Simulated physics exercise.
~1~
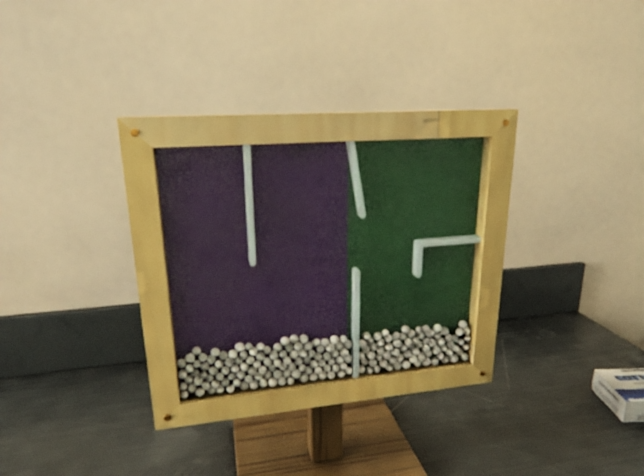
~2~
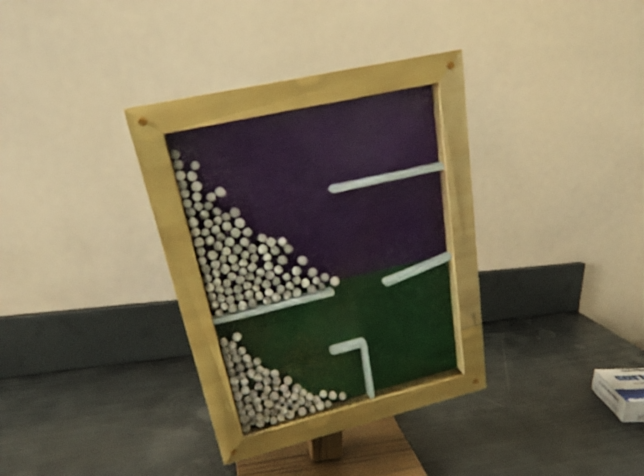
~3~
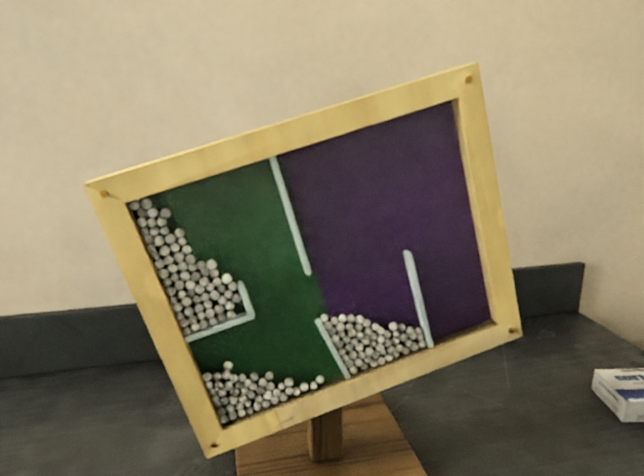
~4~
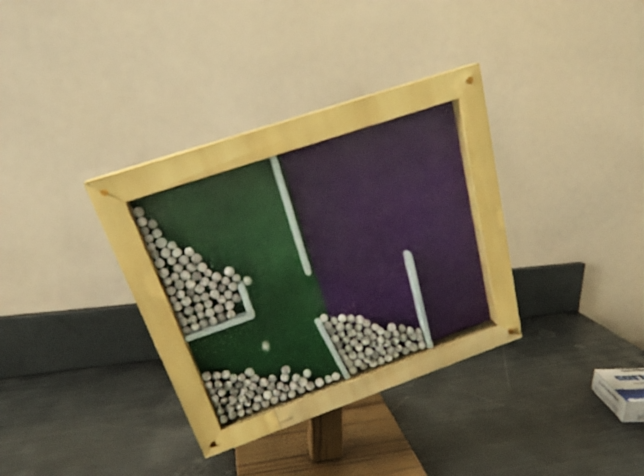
On a dark countertop against a pale wall, a wooden-framed case stands on a wooden stand, its back purple on the left and green on the right, with small white beads lying along the bottom of both parts. The case turns clockwise onto its side, and the beads heap against the left edge, above and below a pale divider. It keeps turning until it is nearly upside down, green now on the left. Beads gather in an angled ledge, on the green floor and in a purple pocket. A few more drop from the ledge, and most end up in green.
